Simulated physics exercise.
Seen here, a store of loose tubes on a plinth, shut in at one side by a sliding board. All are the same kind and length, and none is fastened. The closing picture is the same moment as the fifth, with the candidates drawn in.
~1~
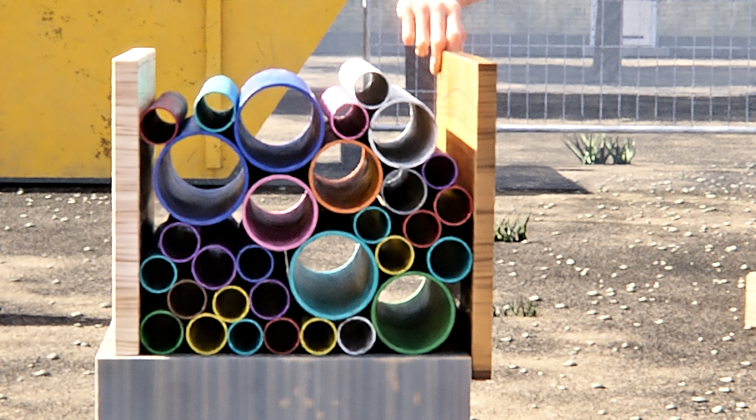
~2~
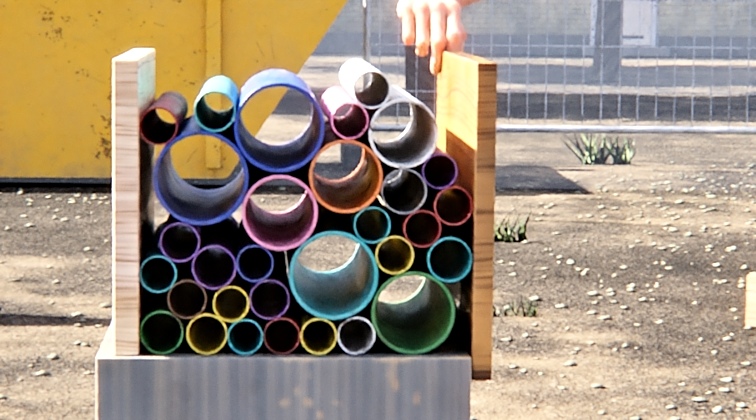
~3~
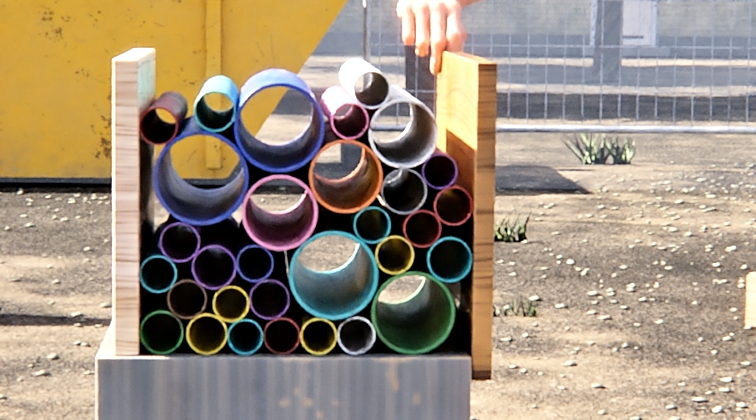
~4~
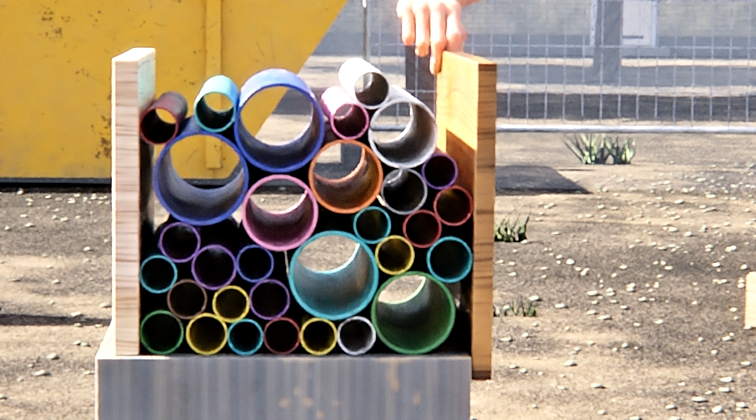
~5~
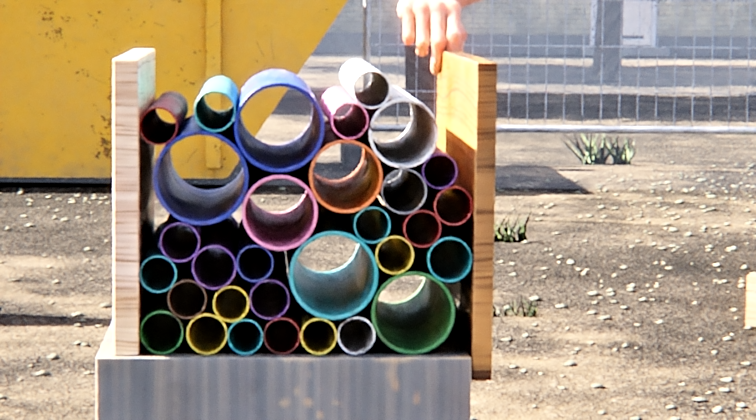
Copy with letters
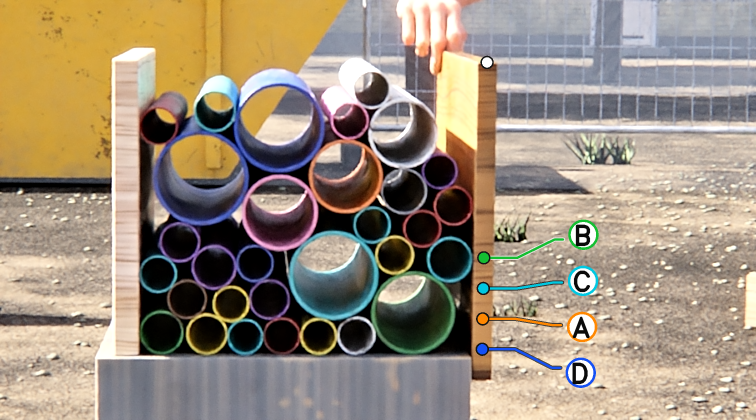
Nothing moves as a hand rests on the wooden board beside the stacked colourful tubes.
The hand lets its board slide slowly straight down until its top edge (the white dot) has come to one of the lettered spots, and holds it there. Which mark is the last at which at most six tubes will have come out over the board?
Lower it to B and no more.
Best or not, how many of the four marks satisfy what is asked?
The number is one.
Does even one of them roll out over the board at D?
Yes, at D.
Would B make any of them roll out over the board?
At B: Yes.
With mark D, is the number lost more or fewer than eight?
More than eight.
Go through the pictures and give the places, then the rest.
In the first frame, a turquoise tube (158, 274); a blue tube (201, 178); a purple tube (440, 171).
In the second frame, a purple tube (440, 171); a white tube (372, 90).
In the third frame, side board (463, 200); a green tube (161, 333).
In the fourth frame, a white tube (357, 335); a brown tube (187, 300).
In the fifth frame, a turquoise tube (158, 274); a blue tube (201, 178); a purple tube (440, 171).
On the copy, A at (483, 319); B at (484, 258); C at (483, 288); D at (482, 349); the white dot at (487, 63).
On B. First, top of the board (474, 150).
Then, top of the board (472, 247).
Finally, top of the board (472, 256), five out over the board.
By contrast, A more than six out over the board; C more than six out over the board; D more than six out over the board.
